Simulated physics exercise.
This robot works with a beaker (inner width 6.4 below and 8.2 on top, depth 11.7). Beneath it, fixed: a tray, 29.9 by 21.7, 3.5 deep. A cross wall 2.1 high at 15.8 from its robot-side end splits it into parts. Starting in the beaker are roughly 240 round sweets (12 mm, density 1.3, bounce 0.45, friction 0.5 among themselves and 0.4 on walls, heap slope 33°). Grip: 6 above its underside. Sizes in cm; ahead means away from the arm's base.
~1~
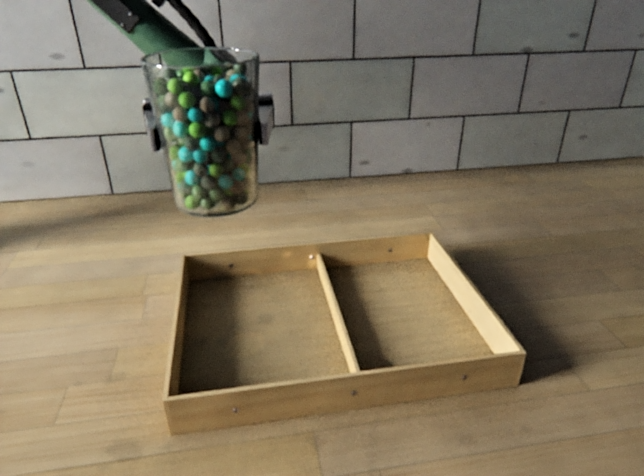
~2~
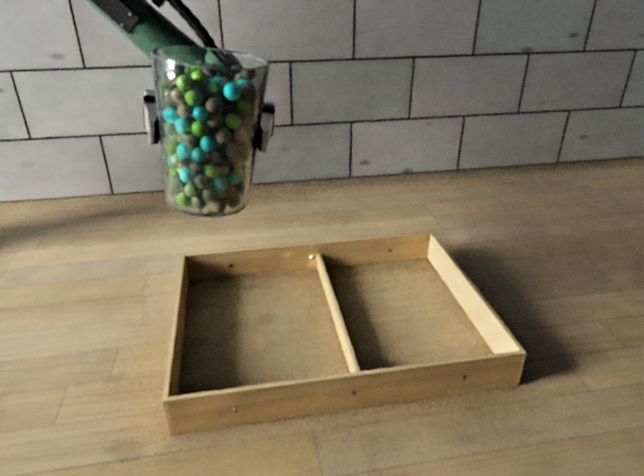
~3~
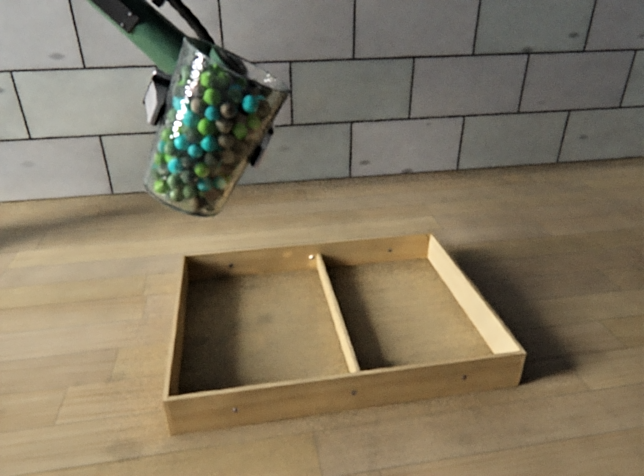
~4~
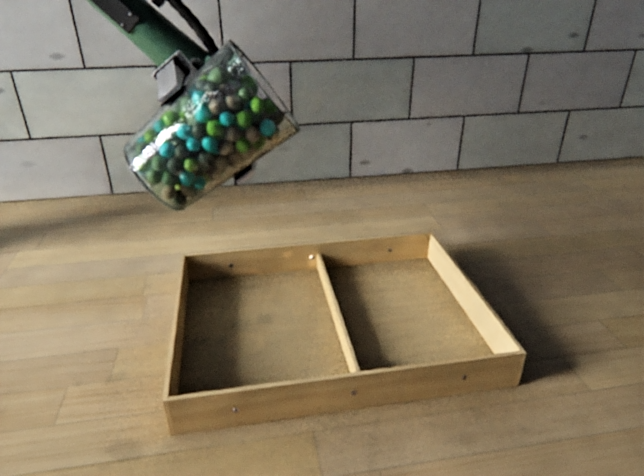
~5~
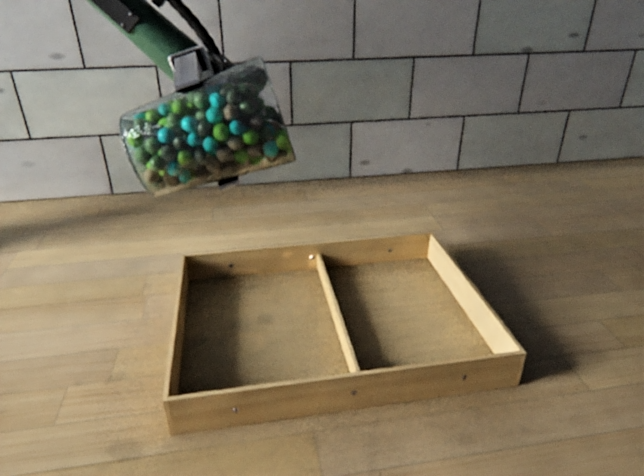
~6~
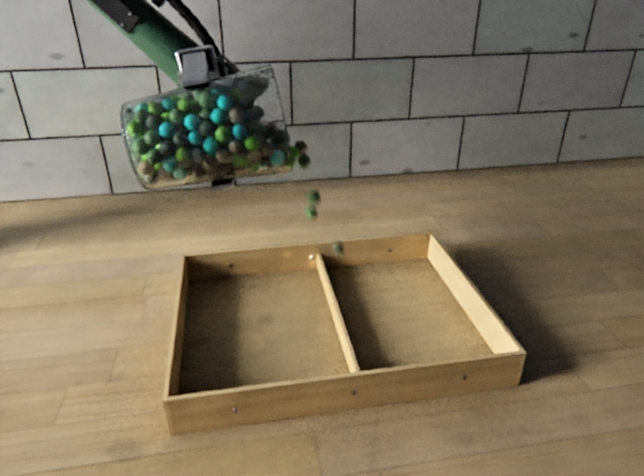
A robot arm tilts a clear beaker of colourful balls rightward, and a few drop out.
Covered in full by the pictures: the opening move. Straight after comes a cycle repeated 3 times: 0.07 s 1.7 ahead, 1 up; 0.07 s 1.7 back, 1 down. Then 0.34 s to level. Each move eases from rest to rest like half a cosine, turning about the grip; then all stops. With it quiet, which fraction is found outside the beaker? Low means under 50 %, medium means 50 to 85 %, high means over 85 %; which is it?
It is medium.
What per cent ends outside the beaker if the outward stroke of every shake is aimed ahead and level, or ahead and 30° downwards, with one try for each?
You'd get some 60 per cent with the first setting and some 40 per cent with the second.
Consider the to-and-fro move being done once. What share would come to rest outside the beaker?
45 per cent.
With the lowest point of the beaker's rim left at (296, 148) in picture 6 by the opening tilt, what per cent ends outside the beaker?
It comes out near 40 percent.
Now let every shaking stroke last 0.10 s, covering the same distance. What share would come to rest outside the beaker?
In that case it would be near 55 percent.
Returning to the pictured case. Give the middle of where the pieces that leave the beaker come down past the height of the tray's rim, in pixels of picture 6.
Estimated centre around (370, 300) in pixels.
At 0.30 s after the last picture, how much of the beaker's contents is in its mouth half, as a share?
Close to 70 in a hundred.
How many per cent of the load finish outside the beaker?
The share is close to 70 per cent.
Then, 0.30 s after the last picture, tilted 82° forward, highest piece 22 above the table; 121 in the beaker, 57 in the far-side part, 5 in the robot-side part, 55 in flight or on a rim.
Then, 0.61 s after the last picture, tilted 34° forward, highest piece 24 above the table; 149 in the far-side part, 68 in the beaker, 17 in the robot-side part, 1 on the table or floor, 3 in flight or on a rim.
Then, 0.96 s after the last picture, level, highest piece 21 above the table; 150 in the far-side part, 68 in the beaker, 19 in the robot-side part, 1 on the table or floor.
Then, 2.01 s after the last picture, level, highest piece 21 above the table; 150 in the far-side part, 68 in the beaker, 19 in the robot-side part, 1 on the table or floor.
Final count, 150 in the far-side part, 68 in the beaker, 19 in the robot-side part, 1 on the table or floor. That is 71 % outside the beaker.
